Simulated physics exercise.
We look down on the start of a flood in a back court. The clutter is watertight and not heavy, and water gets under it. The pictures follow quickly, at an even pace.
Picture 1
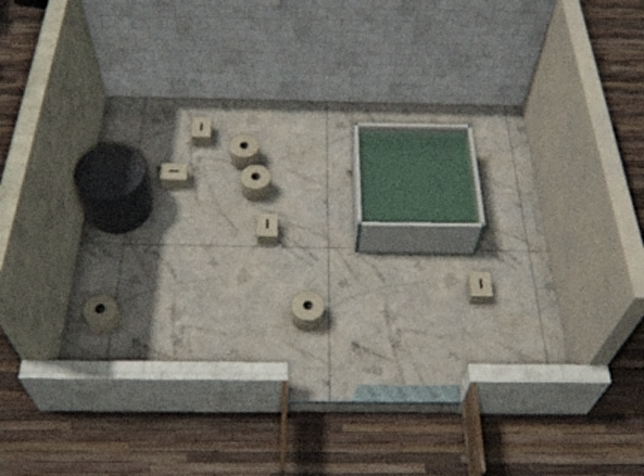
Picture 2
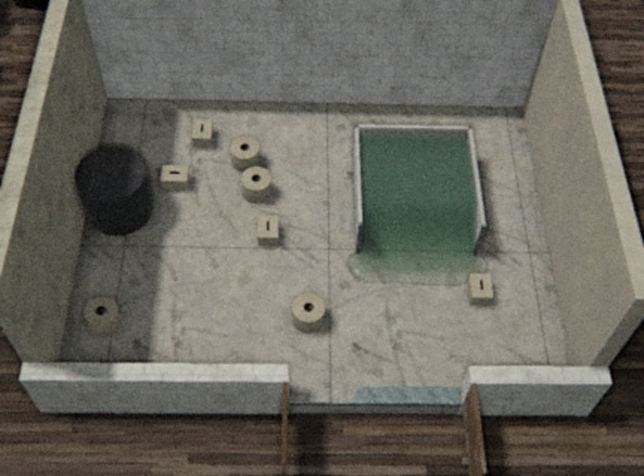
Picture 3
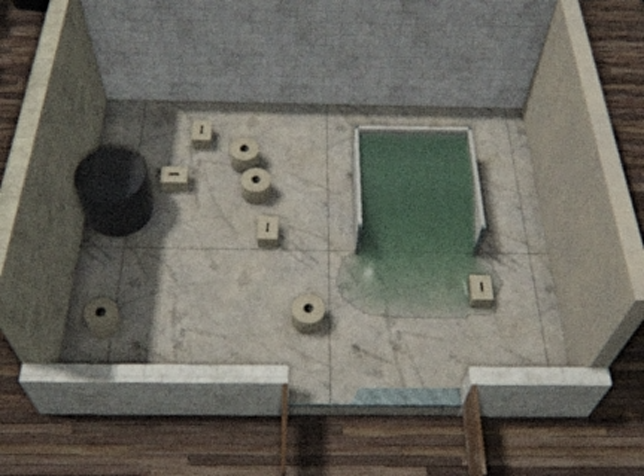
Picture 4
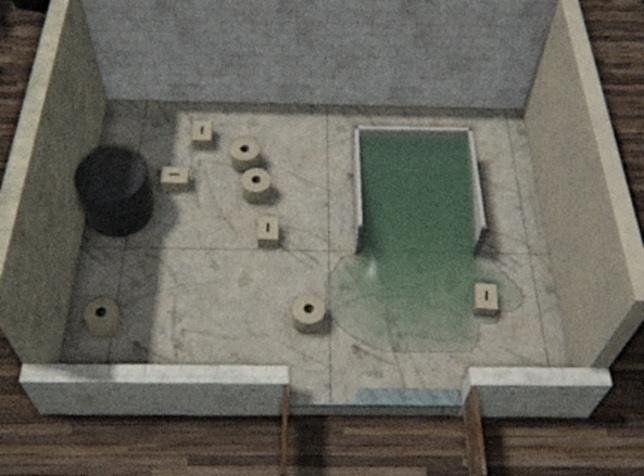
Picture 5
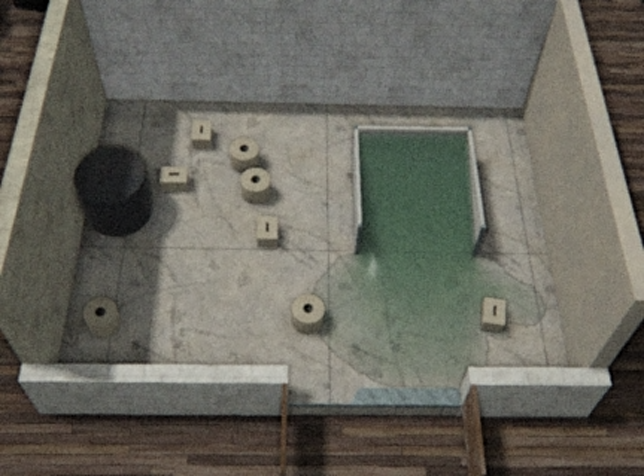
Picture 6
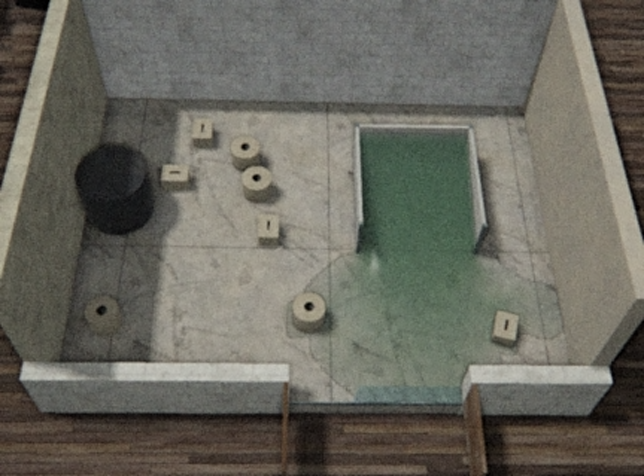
Green water spreads from an open-fronted tank across the court floor and shifts one small box.
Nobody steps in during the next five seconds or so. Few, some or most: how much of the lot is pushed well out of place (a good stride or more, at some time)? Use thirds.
Share: Less than a third.
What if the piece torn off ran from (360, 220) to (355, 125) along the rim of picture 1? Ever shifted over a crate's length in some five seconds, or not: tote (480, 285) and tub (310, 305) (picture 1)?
As listed: Less than that, under that.
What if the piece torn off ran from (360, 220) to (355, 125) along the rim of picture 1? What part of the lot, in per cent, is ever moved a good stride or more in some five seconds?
Some 80 per cent.
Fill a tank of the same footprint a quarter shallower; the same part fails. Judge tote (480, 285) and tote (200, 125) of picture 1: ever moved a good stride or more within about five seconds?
One after the other: Swept aside, no.
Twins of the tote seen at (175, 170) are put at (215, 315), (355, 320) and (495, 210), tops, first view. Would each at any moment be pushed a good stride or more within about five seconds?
In that order: Less than that, that far or more, moved that far.
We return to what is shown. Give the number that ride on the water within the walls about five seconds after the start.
That makes 0.
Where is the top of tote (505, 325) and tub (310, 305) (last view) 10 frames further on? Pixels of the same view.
Near (536, 323) and (235, 344).
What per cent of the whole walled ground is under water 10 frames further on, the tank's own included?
Some 35 per cent.
A moment on, 1 of 8 are well off their spots; 0 afloat.
Next, 2 of 8 are well off their spots; 1 afloat.
Later, 1 of 8 are well off their spots; 1 afloat.
In the end, 2 of 8 are well off their spots, and 2 have been at some point; 0 afloat.
